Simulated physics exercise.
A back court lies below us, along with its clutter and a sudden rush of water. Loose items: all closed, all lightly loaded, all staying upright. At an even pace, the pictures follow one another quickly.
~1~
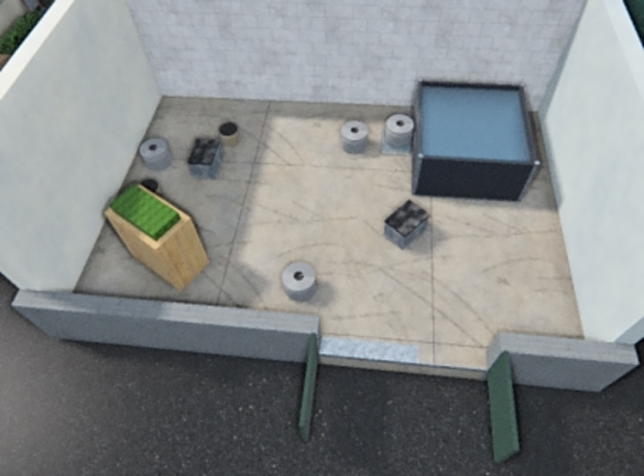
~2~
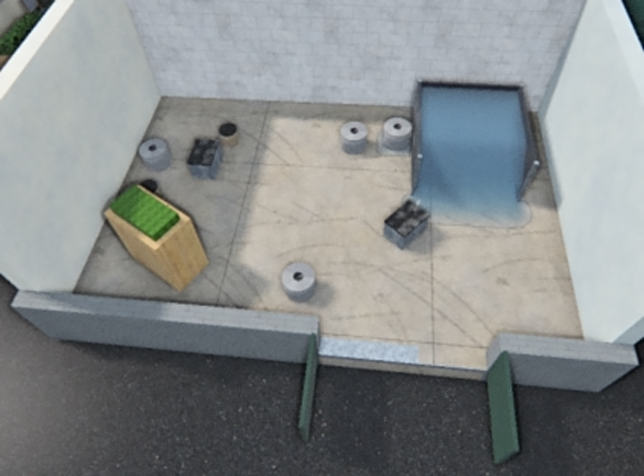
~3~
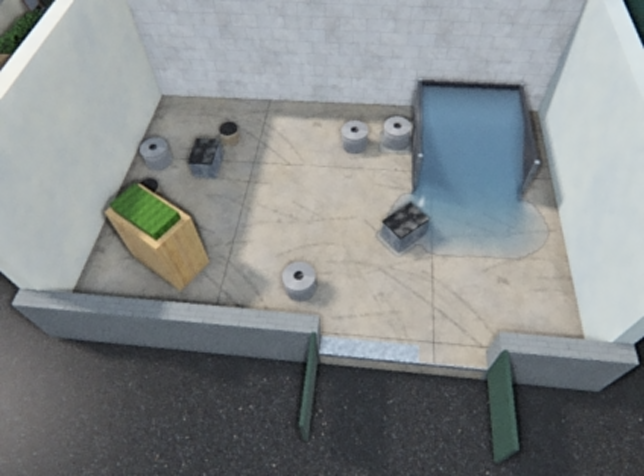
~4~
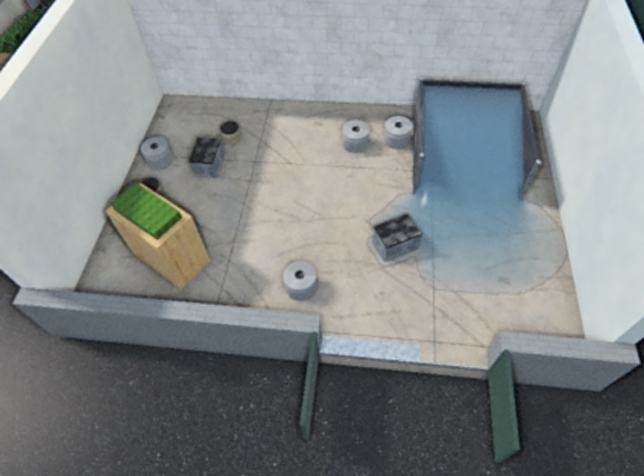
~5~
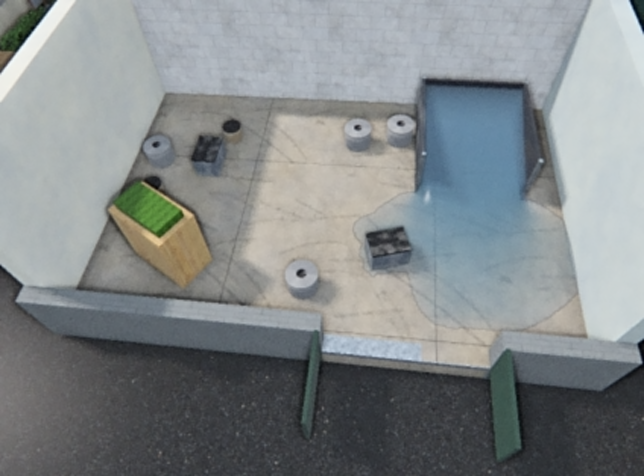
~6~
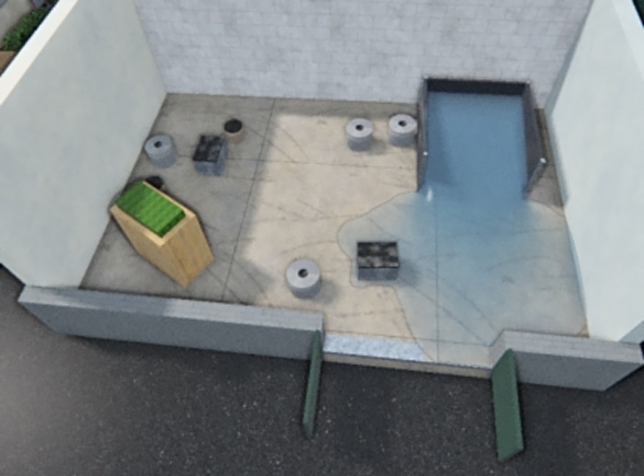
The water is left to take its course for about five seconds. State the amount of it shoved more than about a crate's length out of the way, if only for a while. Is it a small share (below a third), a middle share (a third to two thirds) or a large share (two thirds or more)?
A small share, below a third.
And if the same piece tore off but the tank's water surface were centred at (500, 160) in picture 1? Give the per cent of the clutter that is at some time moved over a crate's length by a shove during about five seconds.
I'd put it at around 10 per cent.
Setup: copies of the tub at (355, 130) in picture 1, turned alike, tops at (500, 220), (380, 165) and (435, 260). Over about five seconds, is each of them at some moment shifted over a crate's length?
Outcome per entry: Knocked aside / stays where it is / knocked aside.
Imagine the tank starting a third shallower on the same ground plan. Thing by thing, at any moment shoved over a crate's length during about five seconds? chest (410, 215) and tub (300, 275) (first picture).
So the first made it that far, and the second made it that far.
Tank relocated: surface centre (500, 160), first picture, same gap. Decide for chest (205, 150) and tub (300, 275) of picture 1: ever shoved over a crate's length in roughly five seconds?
In the order asked: Lacked the distance and got displaced that much.
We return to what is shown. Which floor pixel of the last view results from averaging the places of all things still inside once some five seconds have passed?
The remaining things centre around (237, 184).
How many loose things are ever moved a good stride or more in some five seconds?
The count is 2.
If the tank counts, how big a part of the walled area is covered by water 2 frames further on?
Roughly 35 %.
A moment on, 1 of 8 are well off their spots; 0 afloat.
Next, 2 of 8 are well off their spots; 1 afloat.
Later, 2 of 8 are well off their spots; 1 afloat.
In the end, 2 of 8 are well off their spots, and 2 have been at some point; 1 afloat.
